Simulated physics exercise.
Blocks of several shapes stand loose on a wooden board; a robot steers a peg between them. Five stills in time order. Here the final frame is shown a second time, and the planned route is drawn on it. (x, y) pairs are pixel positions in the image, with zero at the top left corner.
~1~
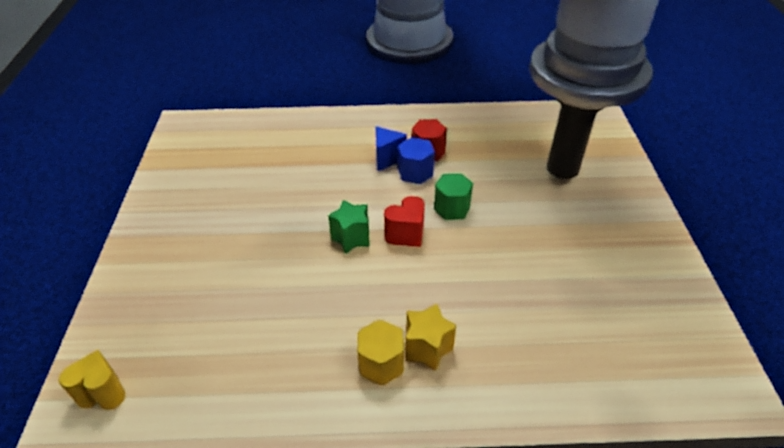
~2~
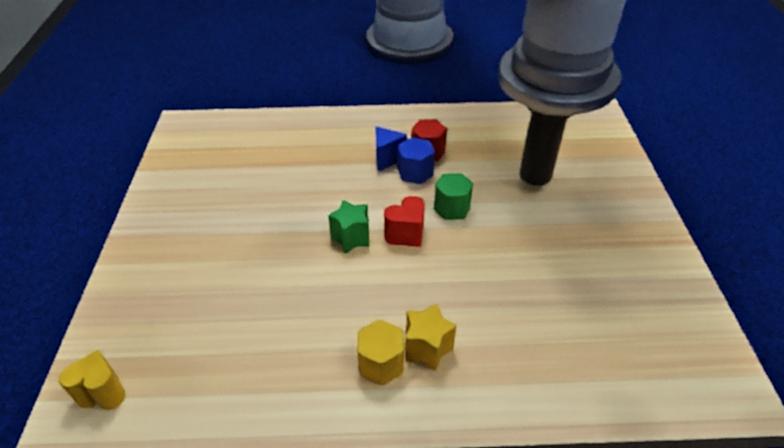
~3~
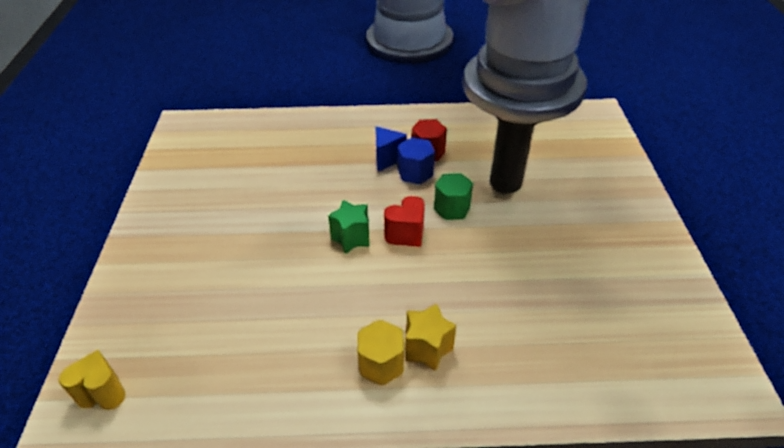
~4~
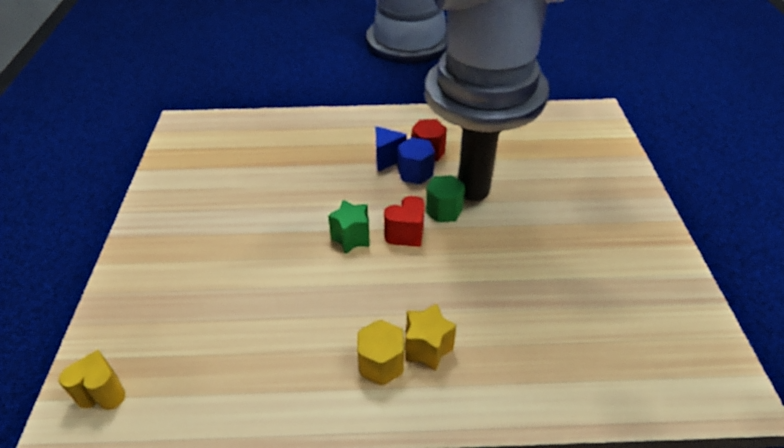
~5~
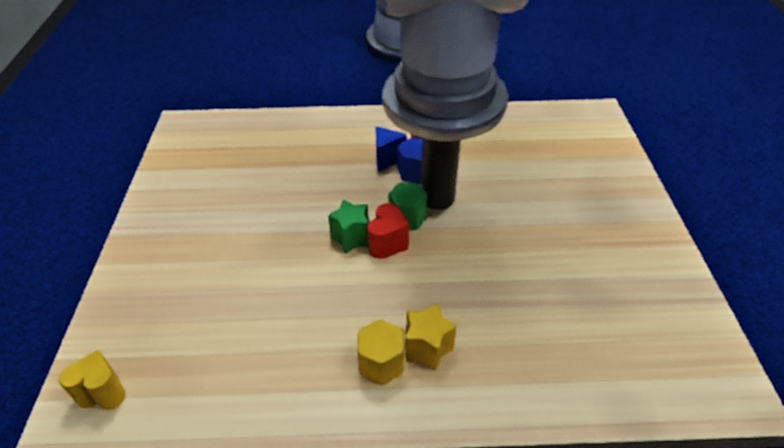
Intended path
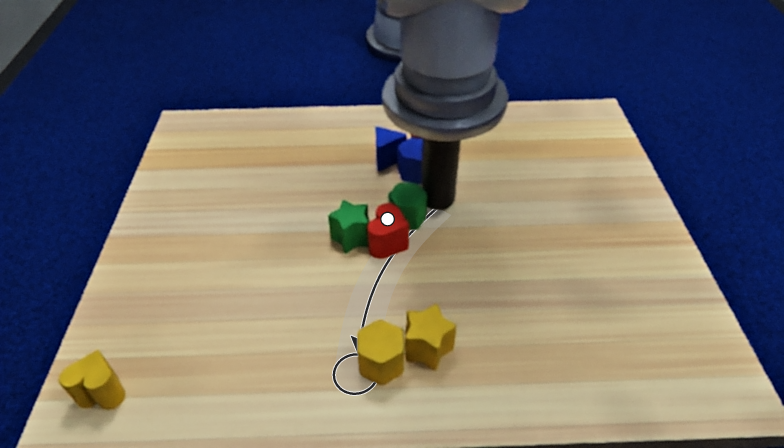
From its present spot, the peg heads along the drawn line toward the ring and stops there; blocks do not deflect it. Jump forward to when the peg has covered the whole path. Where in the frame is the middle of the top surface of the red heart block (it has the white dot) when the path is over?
So, by the moment the path ends, you'll find the top centre of the red heart block at (336, 250).
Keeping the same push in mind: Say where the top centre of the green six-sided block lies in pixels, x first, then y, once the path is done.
My prediction: (370, 206).
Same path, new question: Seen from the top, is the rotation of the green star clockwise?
Short answer: Yes.
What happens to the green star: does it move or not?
It moves.
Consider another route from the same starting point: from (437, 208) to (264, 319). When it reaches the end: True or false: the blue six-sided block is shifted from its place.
That claim is false.
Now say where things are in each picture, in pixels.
The first frame shows peg's lower end (563, 169); green star (350, 213); yellow six-sided block (380, 340); red heart block (407, 210); green six-sided block (454, 184); blue six-sided block (416, 148).
The second frame shows peg (536, 175); blocks still.
The third frame shows peg (506, 182); blocks still.
The fourth frame shows peg (473, 190); green six-sided block (446, 186).
The fifth frame shows peg (438, 199); green star (350, 213); yellow six-sided block (380, 340); red heart block (388, 219); green six-sided block (408, 194); blue six-sided block (416, 148).
Drawn move, from (437, 208) over (398, 248) and (369, 303) to (356, 374); the dot is on the red heart block.
What follows on the original path. One third of the way, peg (397, 240); green star (330, 217), turned 45° clockwise; red heart block (357, 237), turned 45° anticlockwise; green six-sided block (370, 206), turned 55° clockwise.
Two thirds of the way, peg (368, 295); green star (328, 218), turned 55° clockwise; red heart block (336, 250), turned 25° clockwise; green six-sided block (370, 206), turned 55° clockwise.
At the end, peg (355, 365); green star (328, 218), turned 55° clockwise; yellow six-sided block (394, 376), turned 45° anticlockwise; red heart block (336, 250), turned 25° clockwise; green six-sided block (370, 206), turned 55° clockwise; blue six-sided block still.
